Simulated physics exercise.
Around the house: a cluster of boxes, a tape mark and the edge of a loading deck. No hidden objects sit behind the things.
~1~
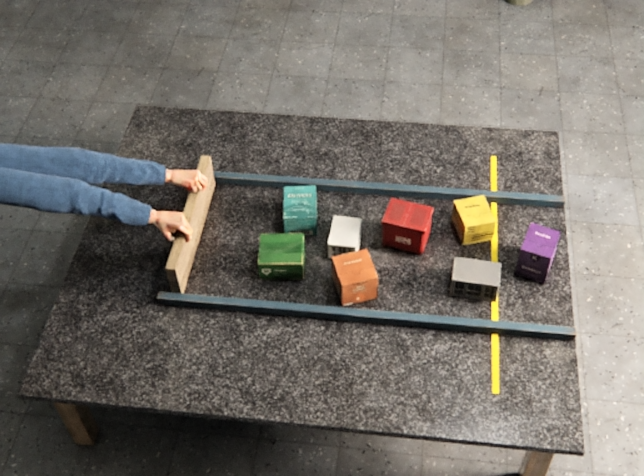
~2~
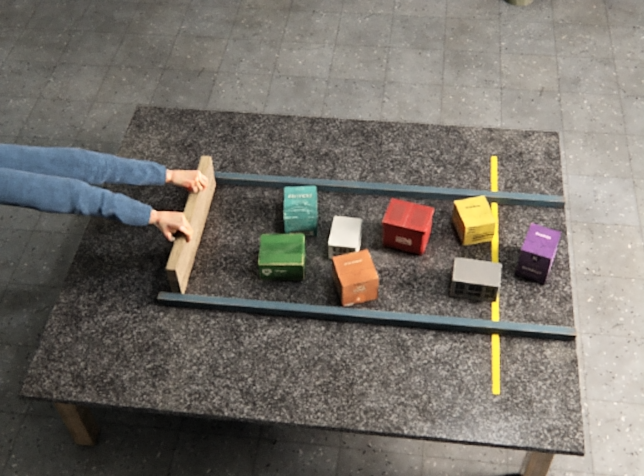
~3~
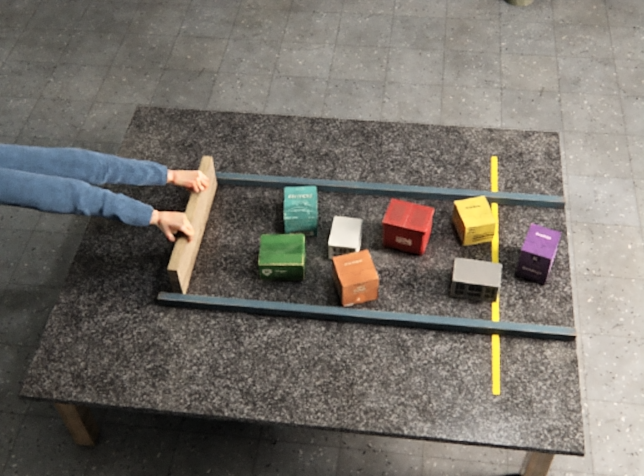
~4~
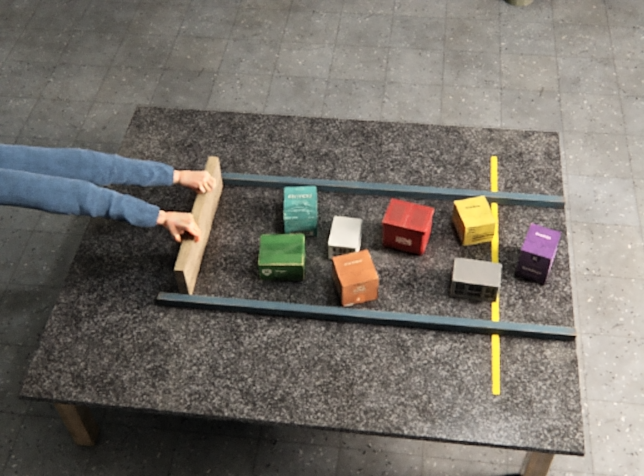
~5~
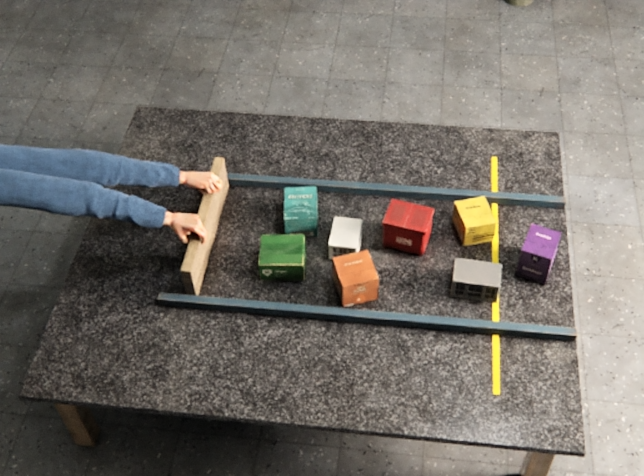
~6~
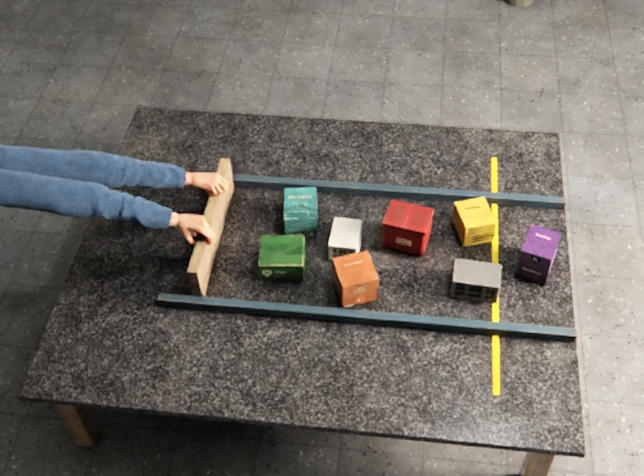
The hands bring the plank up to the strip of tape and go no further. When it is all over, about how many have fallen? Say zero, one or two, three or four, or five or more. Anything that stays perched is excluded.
When it is all over, the number fallen is three or four.
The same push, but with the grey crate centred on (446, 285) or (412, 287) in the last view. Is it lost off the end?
At the first spot it tips off, and at the second it tips off.
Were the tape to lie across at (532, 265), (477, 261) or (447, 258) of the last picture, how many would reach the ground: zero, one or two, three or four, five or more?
Going through the places as listed, I'd say five or over, then 1 or 2, then none.
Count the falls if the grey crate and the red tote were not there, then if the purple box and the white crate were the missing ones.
Fallen: 1, and 1 in the other try.
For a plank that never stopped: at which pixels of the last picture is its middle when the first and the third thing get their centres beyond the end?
At (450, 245) for the first, at (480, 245) for the third.
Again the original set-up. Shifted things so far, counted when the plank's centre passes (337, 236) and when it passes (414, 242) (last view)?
Counts: 5 and 8.
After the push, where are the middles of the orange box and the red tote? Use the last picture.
About (565, 307), and the other about (556, 236).
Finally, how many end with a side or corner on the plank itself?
Contact count: 2.
Soon after, none off yet; purple box at rest near (538, 255); grey crate at rest near (476, 281); yellow box at rest near (474, 222).
Then, none off yet; purple box at rest near (538, 255); grey crate at rest near (476, 281); yellow box moved a little near (491, 219).
Further on, none off yet; purple box moved about its own width near (560, 246); grey crate moved about its own width near (531, 274); yellow box moved well along near (548, 216).
At rest, the number that fall off is three or four; fallen, yellow box, grey crate and purple box.
